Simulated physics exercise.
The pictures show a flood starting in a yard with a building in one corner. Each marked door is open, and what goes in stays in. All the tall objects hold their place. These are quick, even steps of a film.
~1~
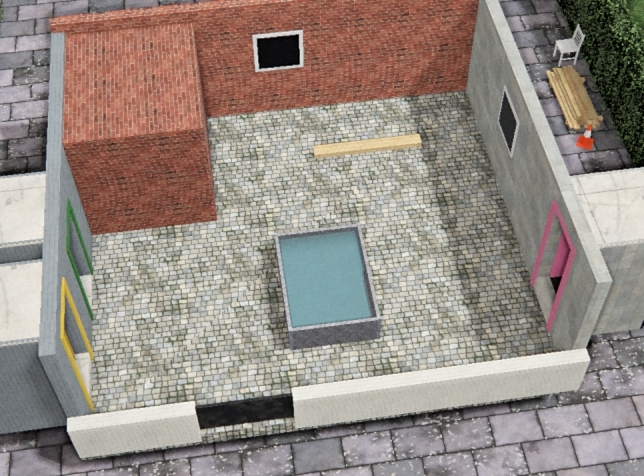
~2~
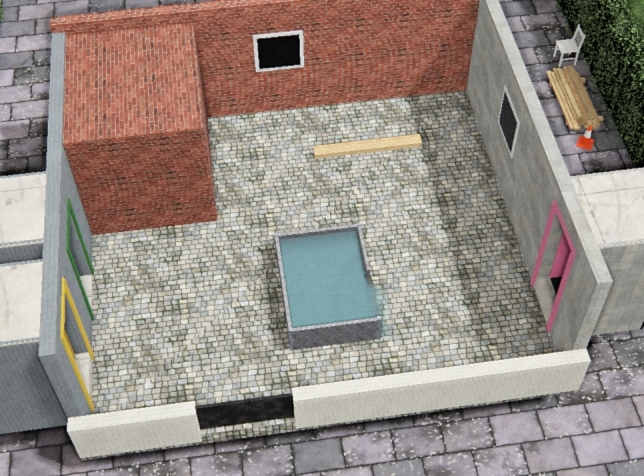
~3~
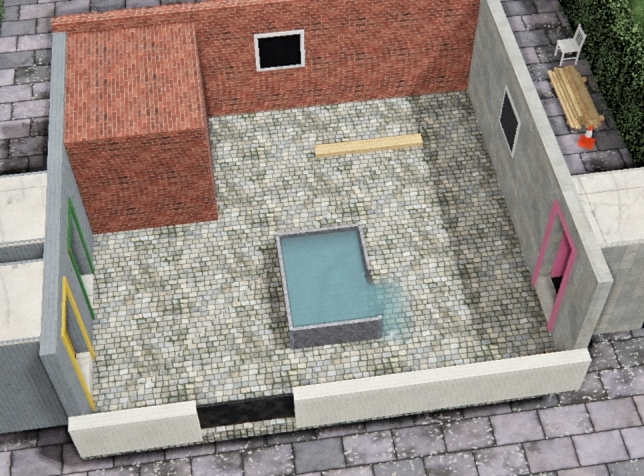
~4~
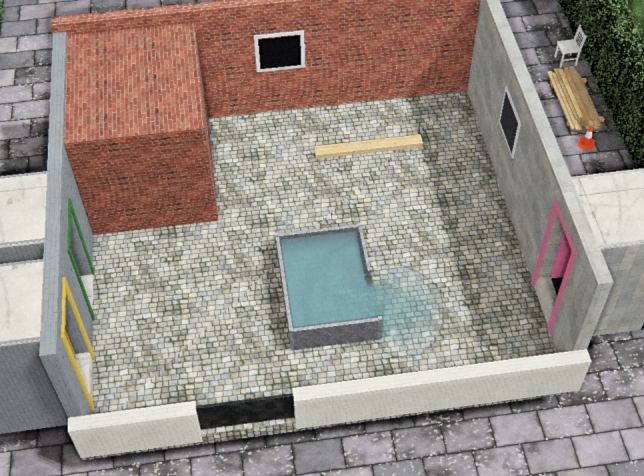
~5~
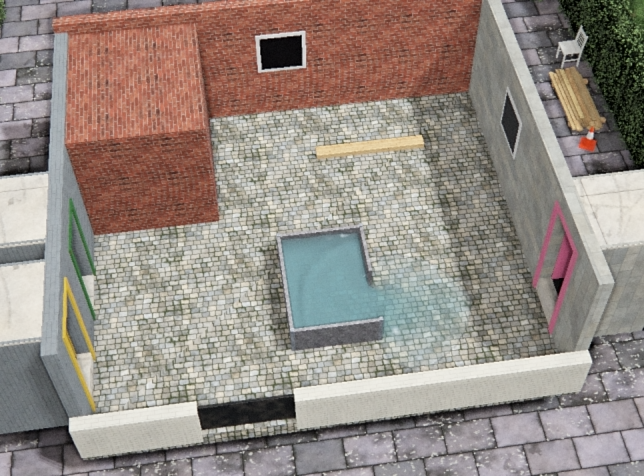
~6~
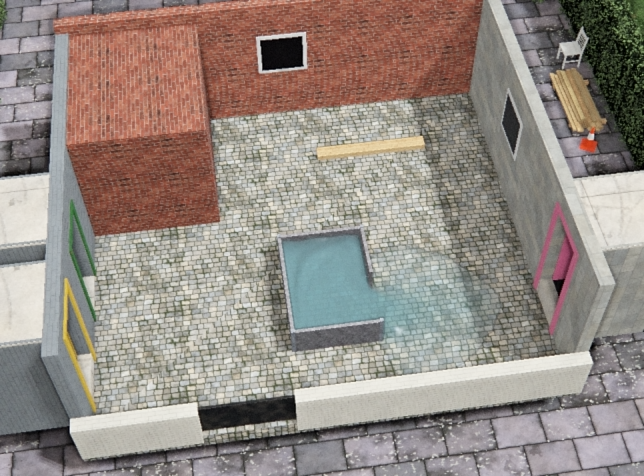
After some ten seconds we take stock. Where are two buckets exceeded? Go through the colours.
One by one: The yellow door admits no more than that; the pink door admits no more than that; the green door admits no more than that.
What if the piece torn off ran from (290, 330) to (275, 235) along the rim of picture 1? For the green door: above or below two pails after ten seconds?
My reading: The green door takes more.
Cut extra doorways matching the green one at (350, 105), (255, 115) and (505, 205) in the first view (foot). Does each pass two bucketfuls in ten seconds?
As listed: Is under, holds, floods.
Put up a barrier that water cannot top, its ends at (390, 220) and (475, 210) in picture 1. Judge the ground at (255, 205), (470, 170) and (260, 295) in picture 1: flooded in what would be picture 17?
In turn: Dry, clear, no water.
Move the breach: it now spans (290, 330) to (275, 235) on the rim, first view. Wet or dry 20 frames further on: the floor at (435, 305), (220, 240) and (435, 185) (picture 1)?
One after the other: Dry, awash, dry.
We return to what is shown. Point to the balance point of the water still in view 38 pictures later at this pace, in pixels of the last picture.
Close to (428, 265).
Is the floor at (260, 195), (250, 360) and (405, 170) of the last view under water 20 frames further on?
In that order: Not flooded, no water, clear.
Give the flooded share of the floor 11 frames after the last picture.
Near 20 in a hundred.
A moment on, water covers 20 % of the floor; the yellow door not reached, the pink door wet at the sill, nothing in, the green door not reached.
Next, water covers 20 % of the floor; the yellow door not reached, the pink door wet at the sill, nothing in, the green door not reached.
Then, water covers 30 % of the floor; the yellow door not reached, the pink door wet at the sill, nothing in, the green door not reached.
Later, water covers 45 % of the floor; the yellow door not reached, the pink door wet at the sill, nothing in, the green door not reached.
In the end, water covers 75 % of the floor; the yellow door not reached, the pink door wet at the sill, nothing in, the green door not reached.
